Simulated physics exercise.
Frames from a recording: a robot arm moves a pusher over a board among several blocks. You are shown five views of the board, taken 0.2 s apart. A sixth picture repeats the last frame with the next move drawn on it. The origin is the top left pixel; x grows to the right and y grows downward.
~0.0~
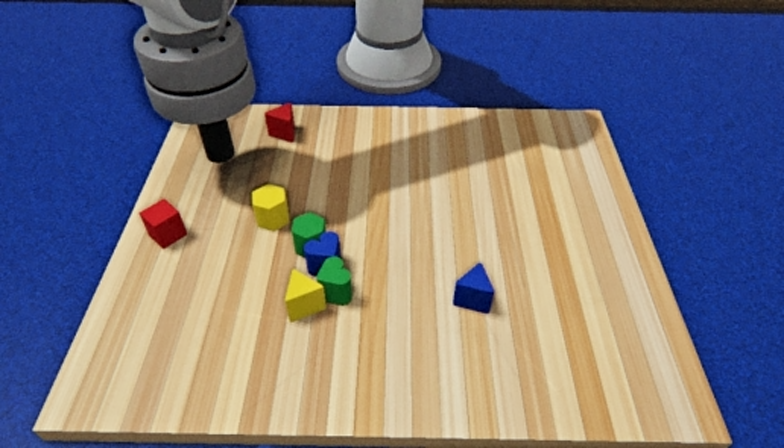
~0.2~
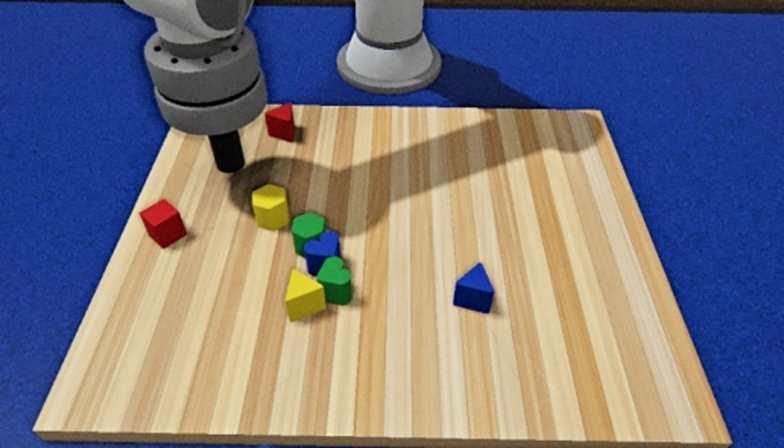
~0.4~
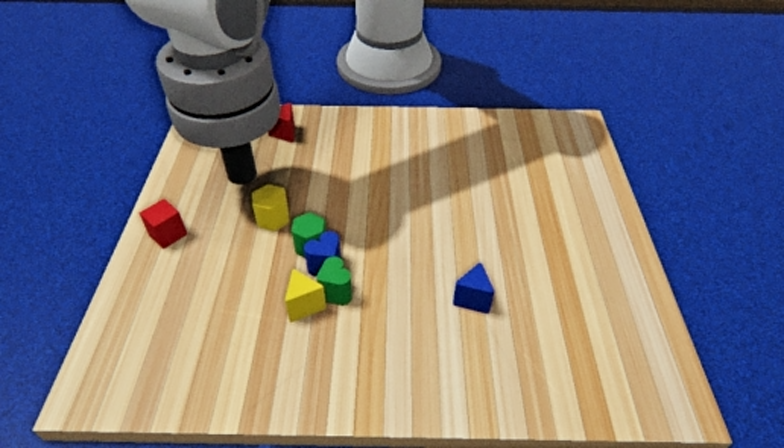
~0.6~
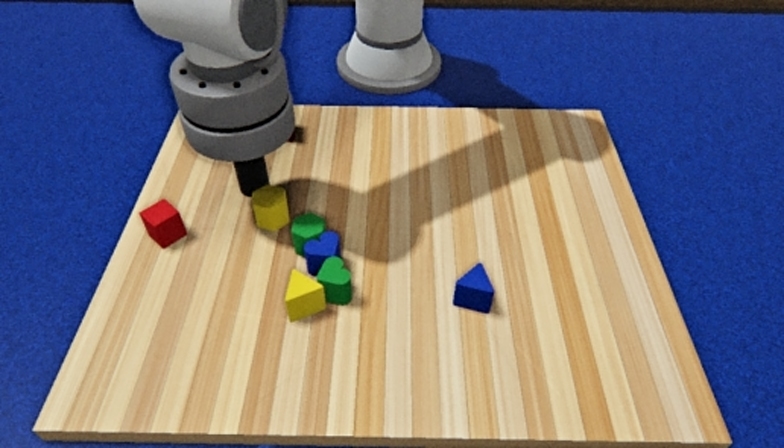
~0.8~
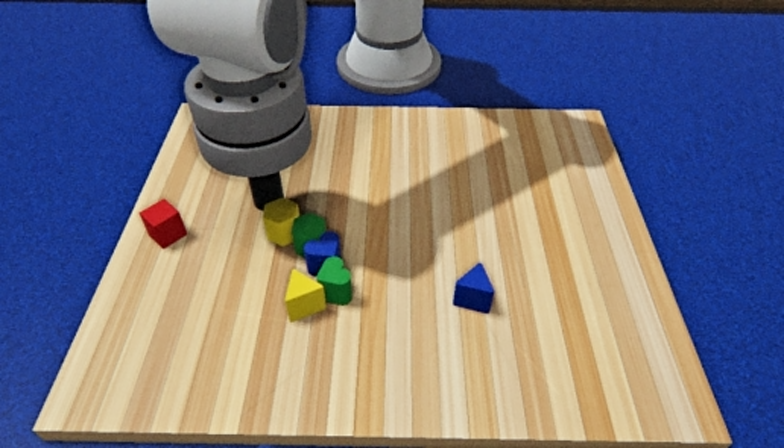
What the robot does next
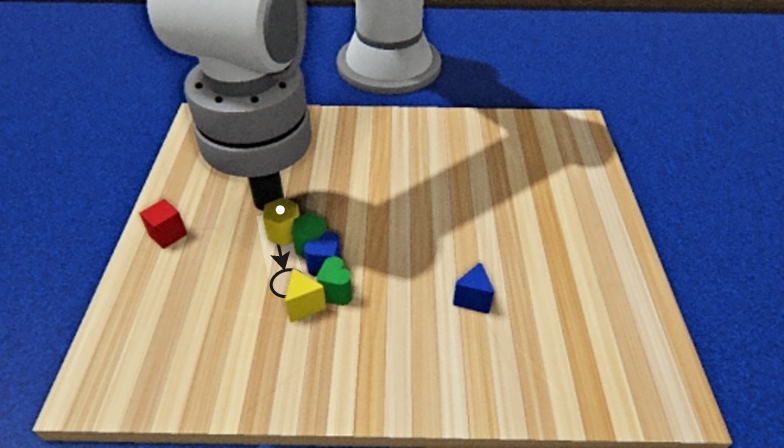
The clip opens with a robot arm holding a dark pusher near the upper left of a wooden board scattered with coloured blocks. The pusher moves steadily down and to the right until it meets the yellow hexagon, then nudges it slightly the same way, toward the green hexagon.
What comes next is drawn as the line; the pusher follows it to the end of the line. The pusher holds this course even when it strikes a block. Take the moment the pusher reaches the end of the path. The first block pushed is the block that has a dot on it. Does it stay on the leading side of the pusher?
I believe the block that has a dot on it keeps its place ahead of the pusher.
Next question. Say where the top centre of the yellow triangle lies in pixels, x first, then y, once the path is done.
Around (303, 306).
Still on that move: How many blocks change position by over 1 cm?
I'm going with three or more.
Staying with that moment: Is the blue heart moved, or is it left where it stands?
Displaced.
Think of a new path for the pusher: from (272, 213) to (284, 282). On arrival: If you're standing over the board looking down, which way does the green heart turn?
From above, the green heart will be seen to turn clockwise.
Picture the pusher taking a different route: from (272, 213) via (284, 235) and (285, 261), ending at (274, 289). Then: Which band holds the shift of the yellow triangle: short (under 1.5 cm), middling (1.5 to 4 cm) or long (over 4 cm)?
Displacement: 1.5 to 4 cm.
Drawn move, in a line from (272, 213) to (288, 283); the dot is on the yellow hexagon.
What follows on the original path. One third of the way, pusher (274, 223); yellow hexagon (286, 233); green hexagon (320, 235), turned 55° anticlockwise; blue heart (341, 250).
Two thirds of the way, pusher (279, 247); yellow hexagon (296, 256), turned 20° anticlockwise; green hexagon (326, 238), turned 80° anticlockwise; blue heart (350, 252).
At the end, pusher (286, 271); yellow hexagon (308, 280), turned 20° anticlockwise; yellow triangle (303, 306), turned 30° anticlockwise; green hexagon (326, 238), turned 80° anticlockwise; blue heart (351, 252).
